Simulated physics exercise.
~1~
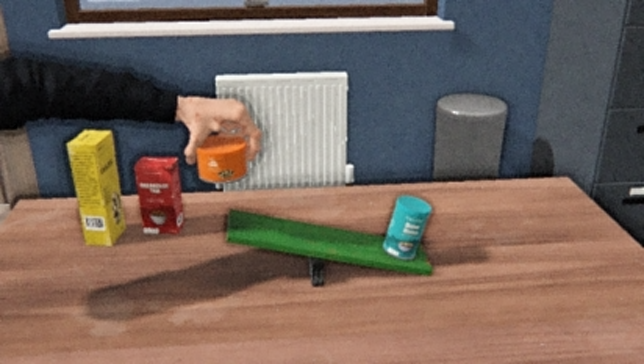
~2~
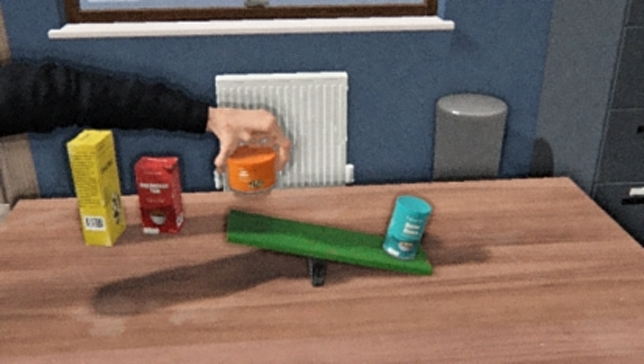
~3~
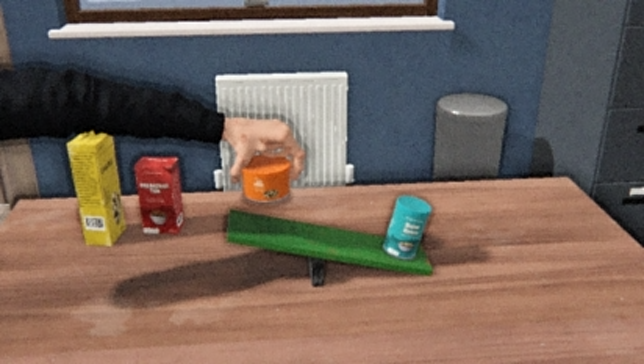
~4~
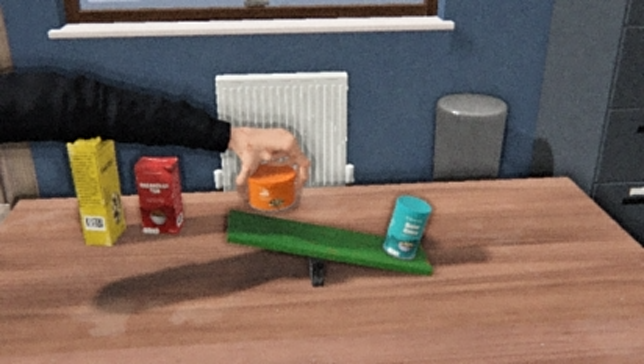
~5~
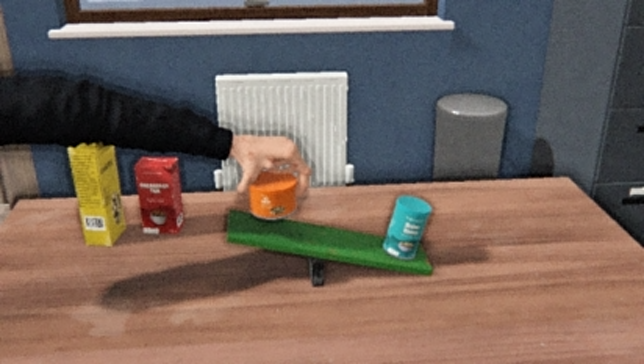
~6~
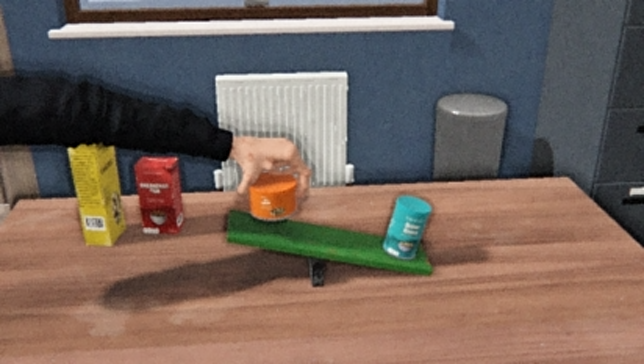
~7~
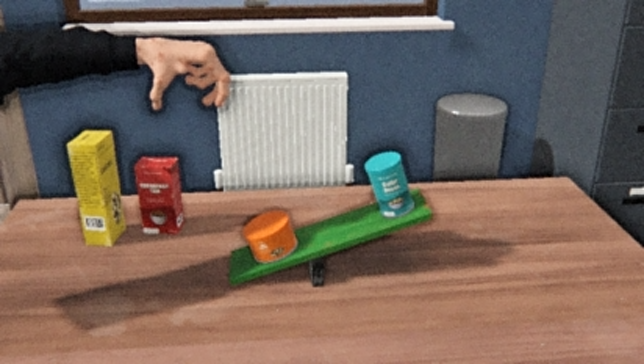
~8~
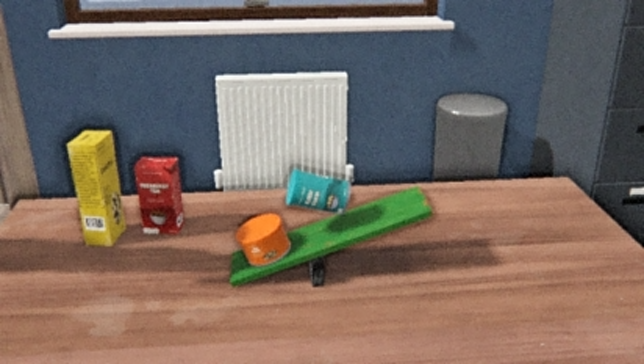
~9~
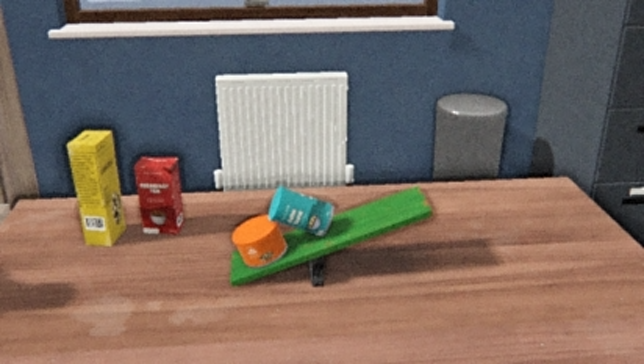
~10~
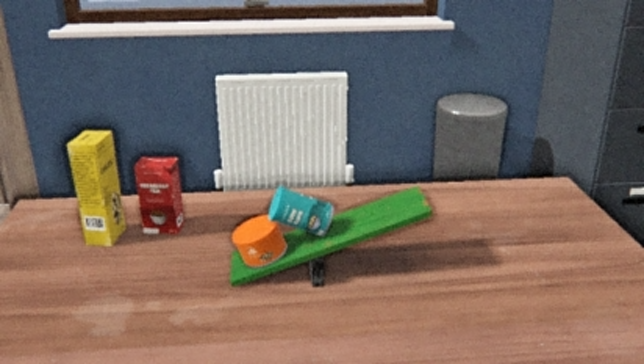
An orange tub was lowered by a hand onto the raised left end of a green plank and released, tipping the plank the other way, and the turquoise tin on the right toppled and slid down to rest against the tub.
